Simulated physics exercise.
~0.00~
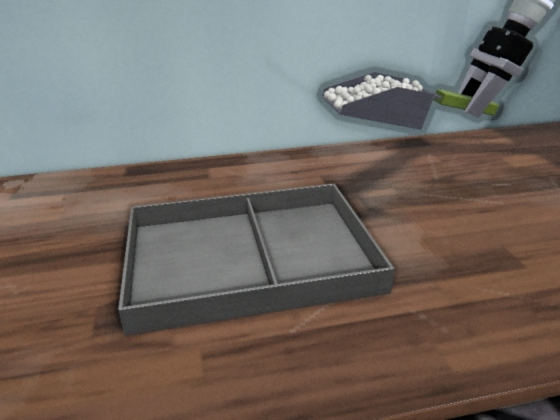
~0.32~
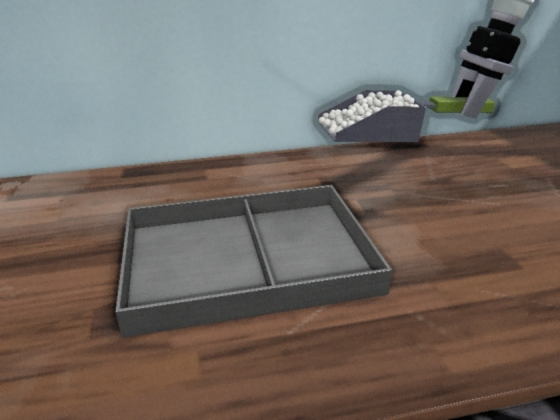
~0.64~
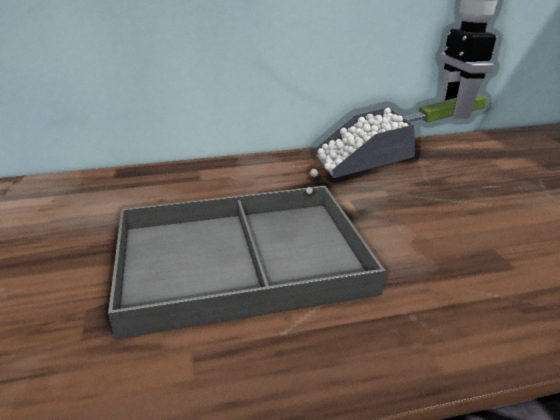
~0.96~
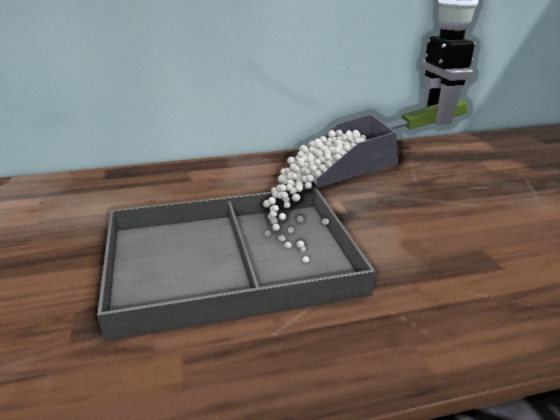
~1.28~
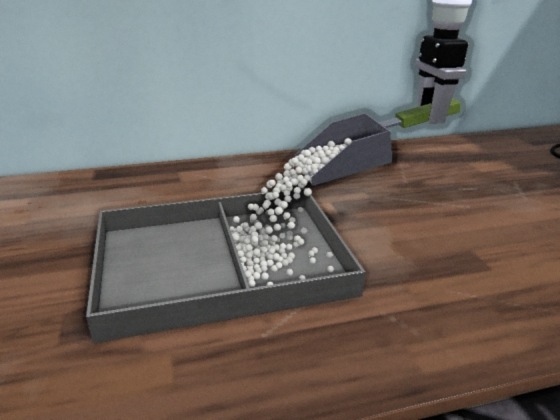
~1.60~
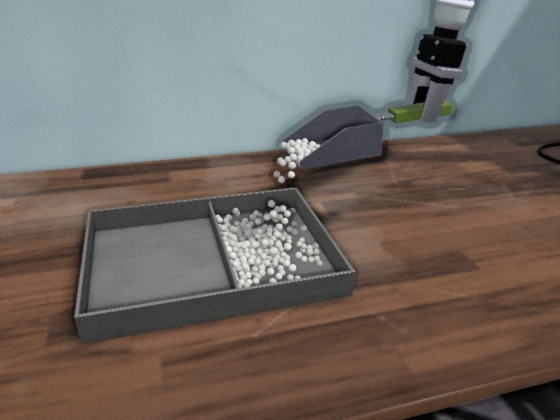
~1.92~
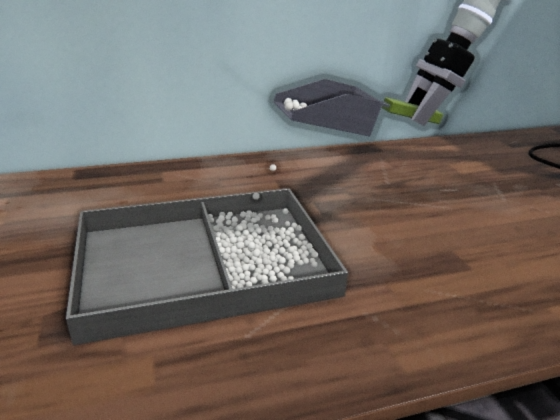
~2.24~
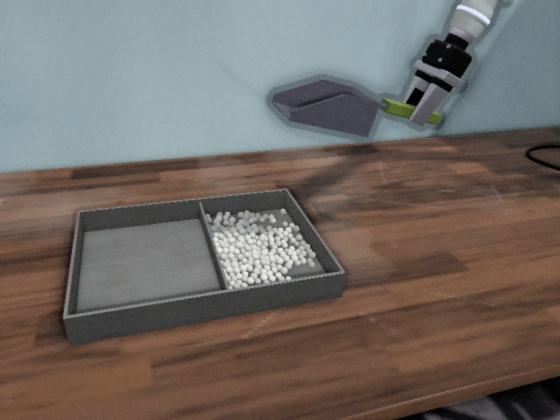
On a brown wooden table top before a pale blue wall, seen from slightly above, a grey tray with a cross wall splitting it into two parts stands at the centre. At the upper right, a robot hand with a green grip holds a dark grey scoop heaped with white beads. The hand lowers the scoop and tips its open front down to the left, and the beads pour into the tray's right part. The scoop then tilts back and rises as the last few beads drop. Finally it stays raised, with the beads spread across the right part and the left part empty.
